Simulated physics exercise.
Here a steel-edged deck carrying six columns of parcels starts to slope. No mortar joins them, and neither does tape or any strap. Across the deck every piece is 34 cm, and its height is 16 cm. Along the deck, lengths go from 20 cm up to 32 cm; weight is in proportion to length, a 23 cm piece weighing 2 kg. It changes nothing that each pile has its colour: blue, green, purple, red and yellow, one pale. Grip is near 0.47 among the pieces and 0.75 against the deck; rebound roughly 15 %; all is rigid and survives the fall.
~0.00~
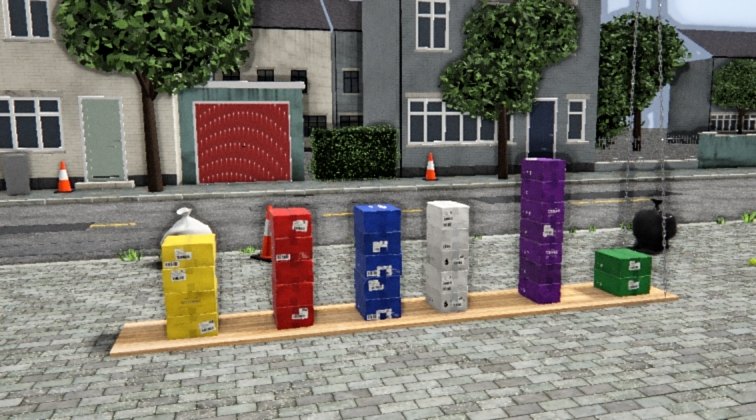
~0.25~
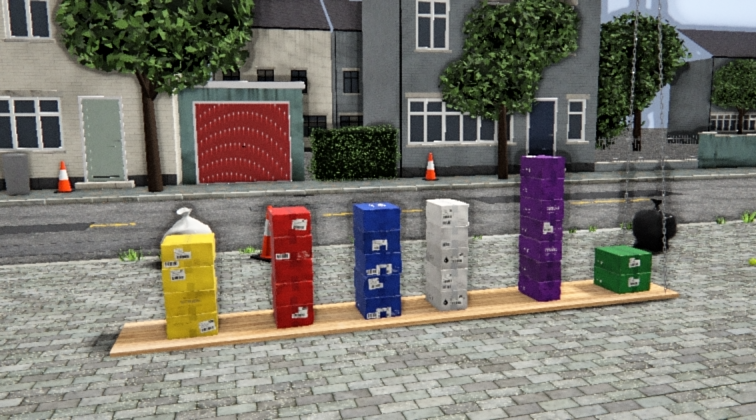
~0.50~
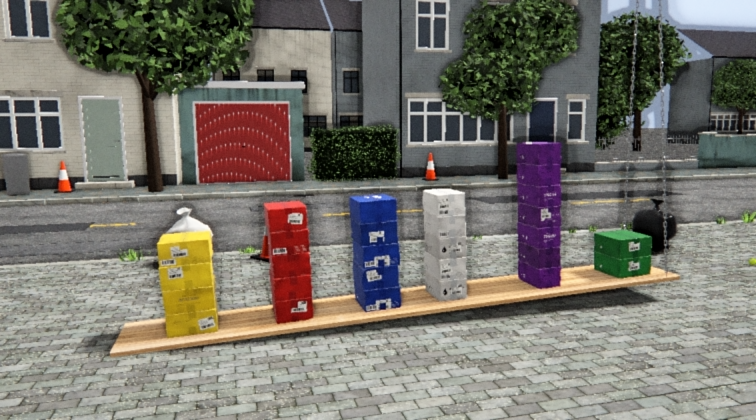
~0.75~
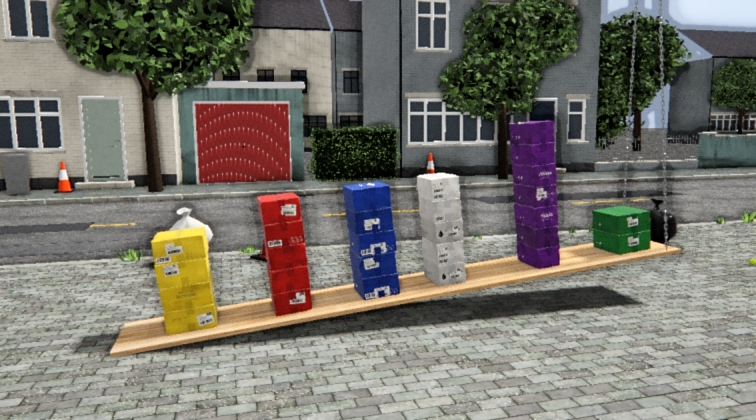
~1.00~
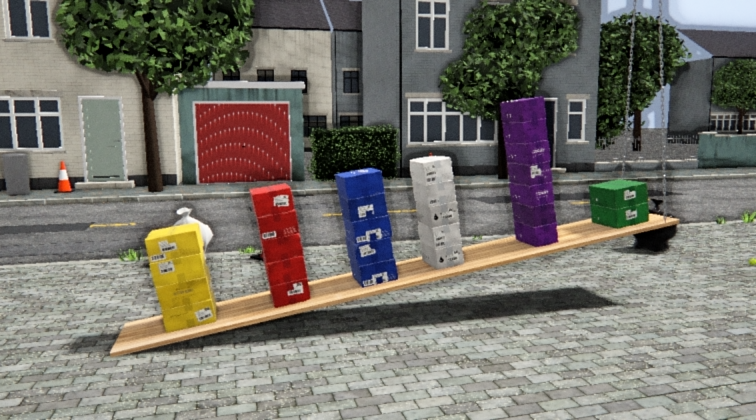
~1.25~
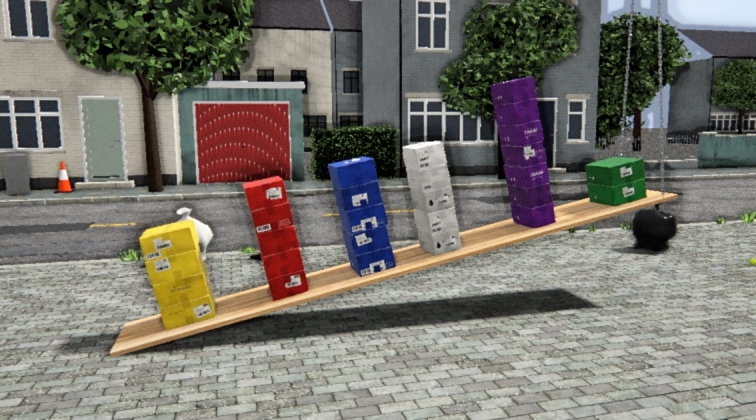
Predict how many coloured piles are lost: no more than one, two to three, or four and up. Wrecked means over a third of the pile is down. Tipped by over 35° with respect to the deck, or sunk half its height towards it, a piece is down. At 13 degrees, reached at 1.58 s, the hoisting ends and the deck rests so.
Four and up.
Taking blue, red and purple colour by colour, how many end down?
Colour by colour, blue has 4, red has 5 and purple has 7.
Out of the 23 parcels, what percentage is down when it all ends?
85%.
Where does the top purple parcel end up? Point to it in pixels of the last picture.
At about (351, 206).
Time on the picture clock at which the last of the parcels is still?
At roughly 4.0 seconds.
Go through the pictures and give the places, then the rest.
In the first picture (each place is the centre of the face we see best; leans and shifts are taken against what carries them), middle of the deck's edge (431, 323) slope 0°; top purple parcel (532, 170); top green parcel (636, 267); the others all in place.
In the second picture, middle of the deck's edge (431, 321) slope 0°; top purple parcel (531, 167).
In the third picture, middle of the deck's edge (431, 312) slope 2°; top purple parcel (527, 154).
In the fourth picture, middle of the deck's edge (431, 297) slope 5°; top purple parcel (520, 134).
In the fifth picture, middle of the deck's edge (429, 280) slope 9°; top purple parcel (511, 112).
In the sixth picture, middle of the deck's edge (426, 267) slope 11°; top purple parcel (501, 94); top red parcel (267, 195); the others all in place.
By 2.04 s, slope 13°; 7 of the 23 other parcels down; top purple parcel on its side.
By 2.78 s, slope 13°; 11 of the 23 other parcels down; top purple parcel on its side; top red parcel tilted 23°, 49 mm lower.
When it is over (4.2 s), slope 13°; 19 of the 23 other parcels down; top yellow parcel upside down; top purple parcel on its side. Wrecked, blue, purple, red and yellow. In pixels of the last frame, middles, top purple parcel near (351, 206).
